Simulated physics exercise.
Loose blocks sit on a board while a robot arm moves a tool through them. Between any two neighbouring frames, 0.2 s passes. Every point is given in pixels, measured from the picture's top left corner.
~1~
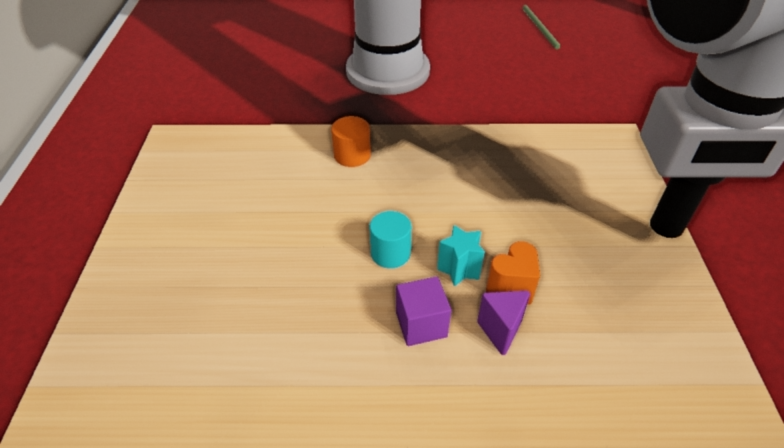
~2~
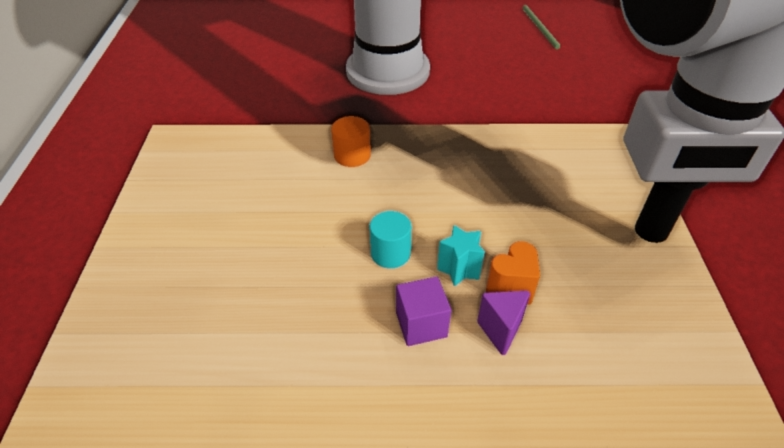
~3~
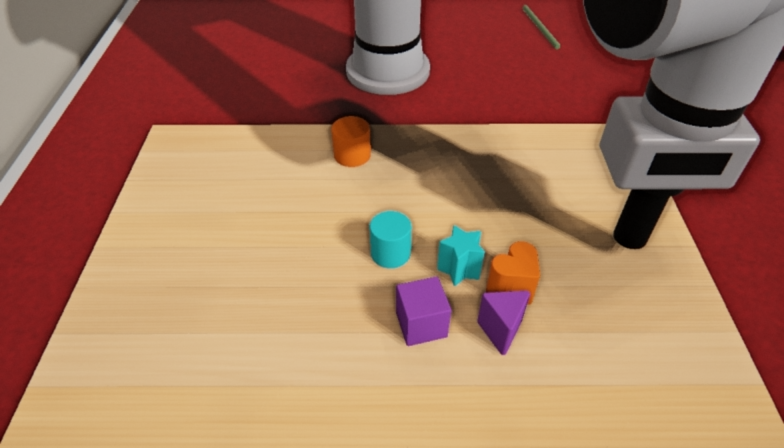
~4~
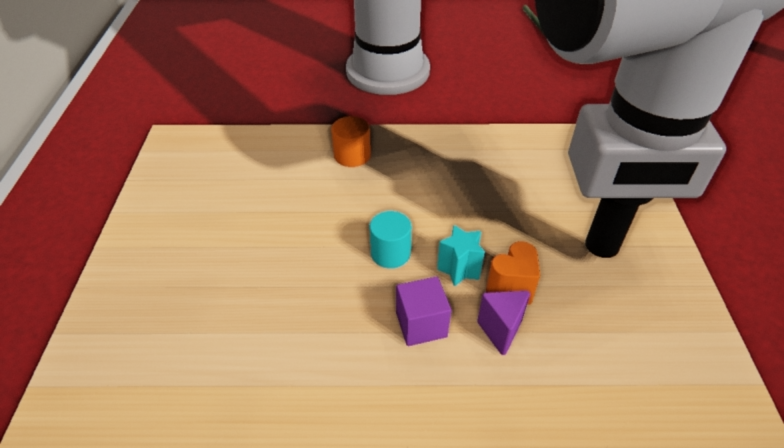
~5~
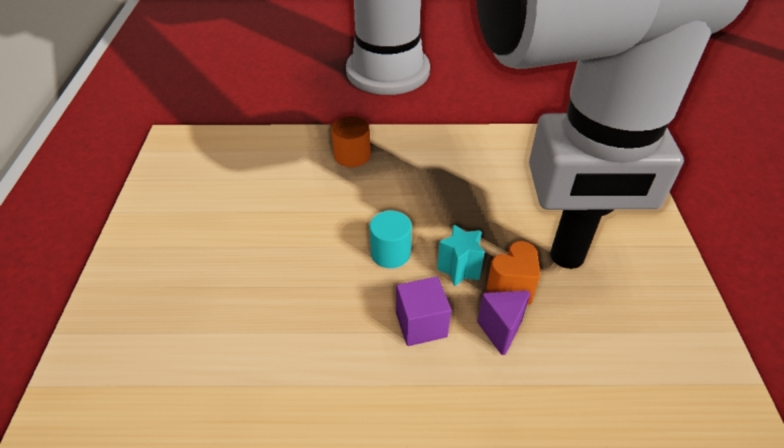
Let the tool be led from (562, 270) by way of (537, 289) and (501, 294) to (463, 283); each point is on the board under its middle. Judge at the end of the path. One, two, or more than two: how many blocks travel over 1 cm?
The count is three or more.
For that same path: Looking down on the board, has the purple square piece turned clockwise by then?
Short answer: No.
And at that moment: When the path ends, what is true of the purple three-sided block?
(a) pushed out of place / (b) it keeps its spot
I'll go with b - it keeps its spot.
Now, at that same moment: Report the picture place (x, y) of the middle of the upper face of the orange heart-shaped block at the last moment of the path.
It is at (433, 267).
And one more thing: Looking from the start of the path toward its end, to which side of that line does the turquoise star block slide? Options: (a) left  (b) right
b - right.
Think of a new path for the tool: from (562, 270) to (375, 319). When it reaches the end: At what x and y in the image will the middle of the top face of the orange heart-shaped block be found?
I'd place it at (386, 324), taking the centre of its top.
The first path, step by step. One third of the way, tool at (539, 277); orange heart-shaped block at (505, 265).
Two thirds of the way, tool at (502, 280); orange heart-shaped block at (468, 272).
At the end, tool at (465, 269); purple square piece at (408, 303), turned 35° anticlockwise; turquoise star block at (447, 233), turned 55° clockwise; purple three-sided block in place; orange heart-shaped block at (433, 267), turned 30° anticlockwise.
